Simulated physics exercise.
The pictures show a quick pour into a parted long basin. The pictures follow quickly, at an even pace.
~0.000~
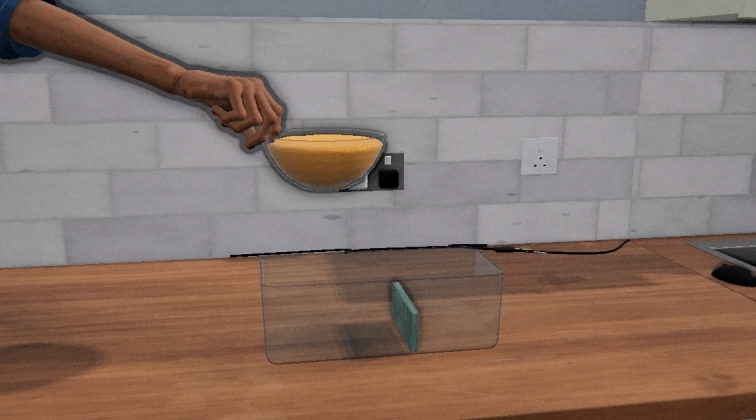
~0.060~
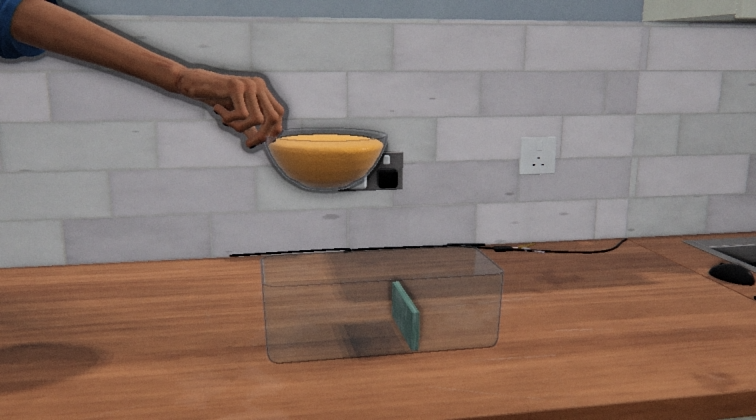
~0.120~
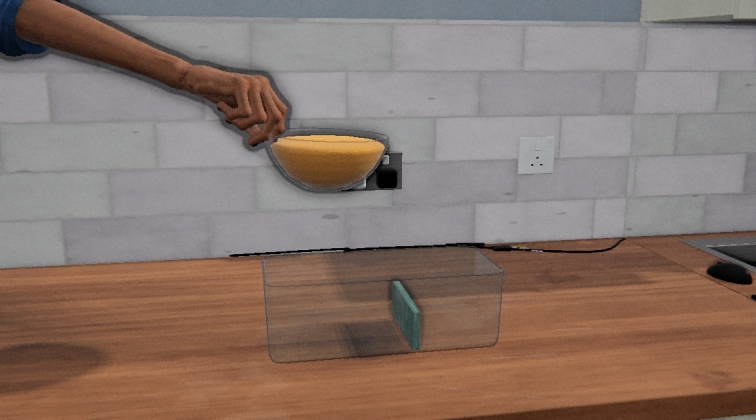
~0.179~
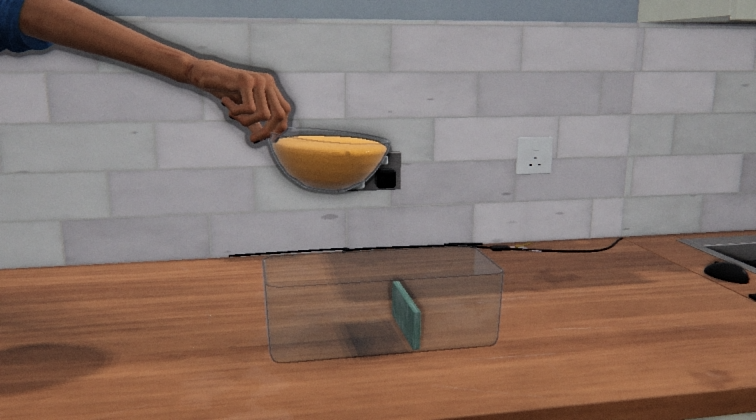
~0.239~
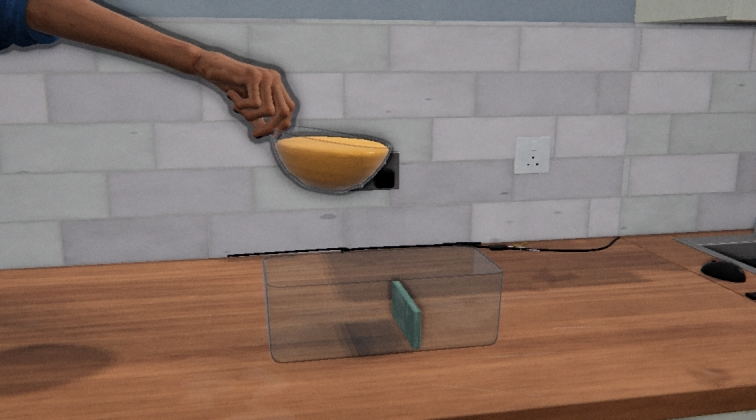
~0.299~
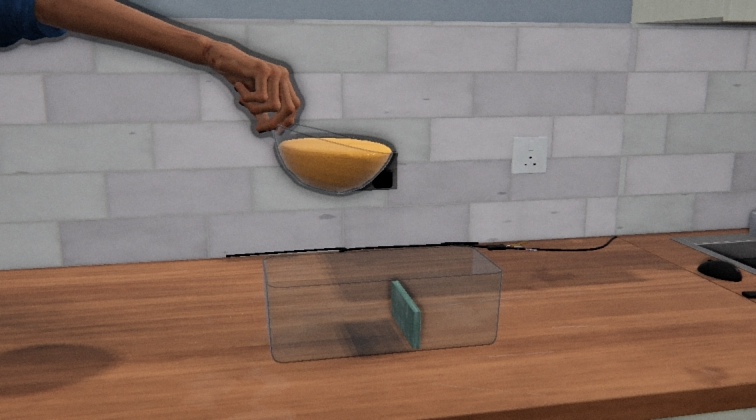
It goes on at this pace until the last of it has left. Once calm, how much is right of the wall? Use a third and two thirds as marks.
It comes to above two thirds.
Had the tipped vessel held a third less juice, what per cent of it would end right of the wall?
Close to 75 per cent.
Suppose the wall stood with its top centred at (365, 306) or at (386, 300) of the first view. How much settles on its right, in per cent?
The first gives 95 %, the second 90 %.
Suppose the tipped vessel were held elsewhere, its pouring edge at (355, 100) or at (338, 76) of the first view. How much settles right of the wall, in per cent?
About 60 and 40 per cent.
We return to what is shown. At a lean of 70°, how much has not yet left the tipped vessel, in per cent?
About 30 per cent.
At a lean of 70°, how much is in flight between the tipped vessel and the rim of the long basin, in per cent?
About 35 per cent.
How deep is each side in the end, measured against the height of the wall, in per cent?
Left: 10 %. Right: 70 %.
After 0.73 s the tilt is 70° and 28 per cent is still to pour, 1 is left of the wall and 34 right of it.
After 1.05 s the tilt is 104° and 0 per cent is still to pour, 17 is left of the wall and 81 right of it.
After 1.38 s the tilt is 110° and 0 per cent is still to pour, 18 is left of the wall and 81 right of it.
After 1.74 s the tilt is 110° and 0 per cent is still to pour, 18 is left of the wall and 81 right of it.
In the end 18 per cent lies left of the wall, 81 right of it and 1 outside.
